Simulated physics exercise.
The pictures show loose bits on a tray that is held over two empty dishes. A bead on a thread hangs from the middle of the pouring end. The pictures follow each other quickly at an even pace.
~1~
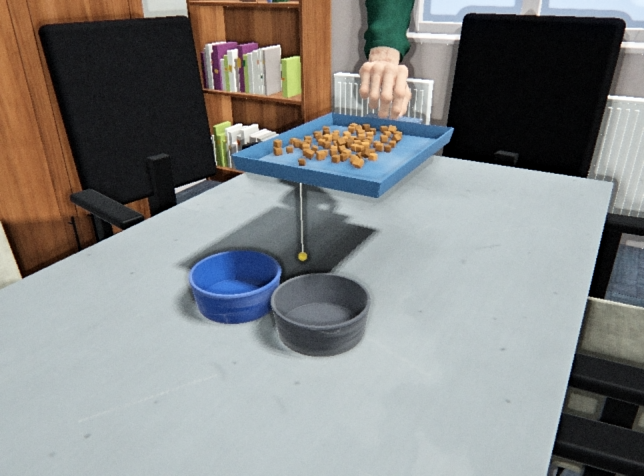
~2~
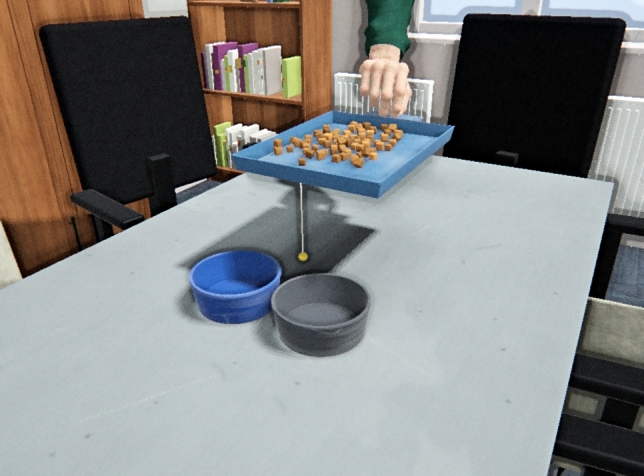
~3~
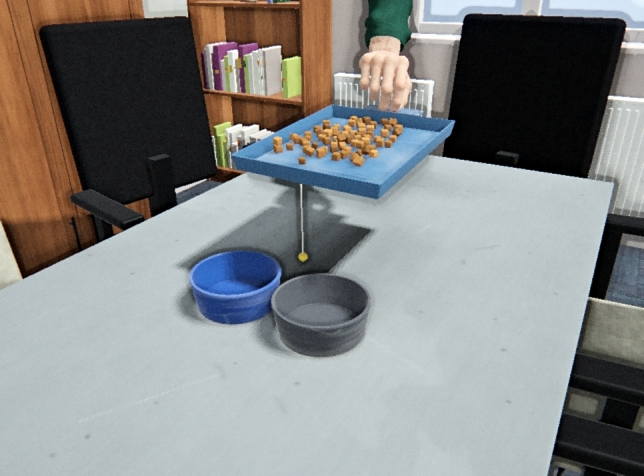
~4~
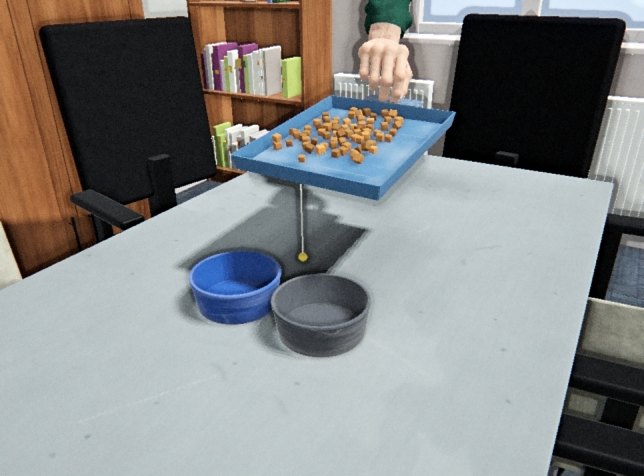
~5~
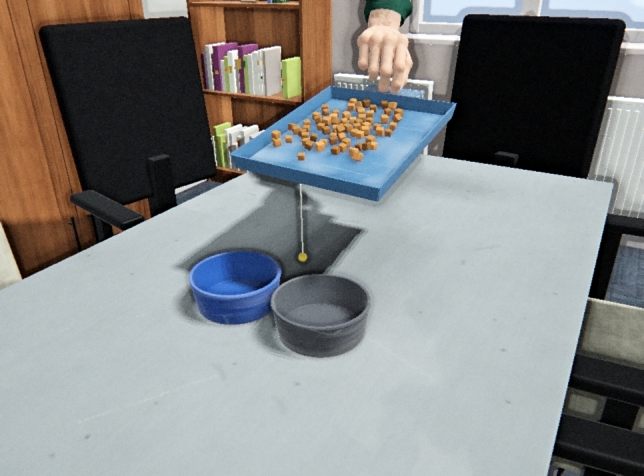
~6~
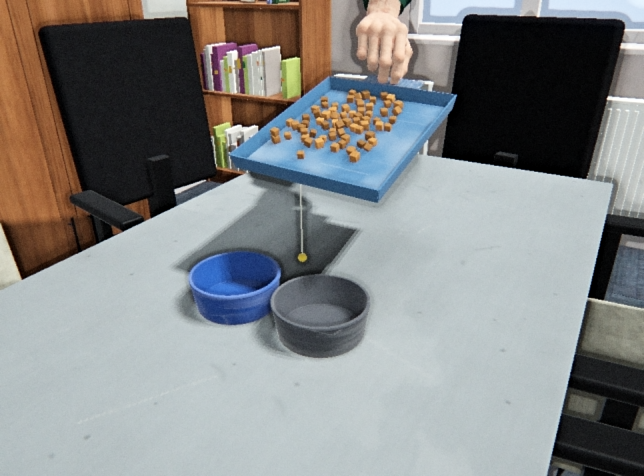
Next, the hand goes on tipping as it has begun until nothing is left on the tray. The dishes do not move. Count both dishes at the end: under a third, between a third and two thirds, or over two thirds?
Together they catch over two thirds.
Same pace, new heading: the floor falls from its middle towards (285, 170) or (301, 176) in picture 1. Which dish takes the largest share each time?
At the first place the dish on the left, at the second the left-hand dish.
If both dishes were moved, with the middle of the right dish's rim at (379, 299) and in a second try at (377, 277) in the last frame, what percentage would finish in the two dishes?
In turn 70 and 10 in a hundred.
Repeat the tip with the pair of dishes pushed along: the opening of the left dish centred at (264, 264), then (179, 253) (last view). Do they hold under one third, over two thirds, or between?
In turn: The middle third; below one third.
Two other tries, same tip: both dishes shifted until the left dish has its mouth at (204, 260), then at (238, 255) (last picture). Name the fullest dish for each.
One: The right dish. Two: The dish on the right.
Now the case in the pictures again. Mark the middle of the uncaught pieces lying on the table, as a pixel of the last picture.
Around (368, 363).
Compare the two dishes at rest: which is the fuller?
That is the right one.
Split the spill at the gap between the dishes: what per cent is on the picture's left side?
Close to 30 per cent.
Just after the last frame, tray tipped steeply; almost all on the tray; just a few in the right dish; just a few outside both; about a tenth in the air.
A moment on, tray tipped right over; the larger part on the tray; about a tenth in the right dish; about a tenth in the left dish; about a tenth outside both; just a few in the air.
Further on, tray tipped past a quarter turn; roughly two thirds in the right dish; about a tenth in the left dish; roughly a quarter outside both.
When it is over, tray tipped past a quarter turn; roughly two thirds in the right dish; about a tenth in the left dish; roughly a quarter outside both.
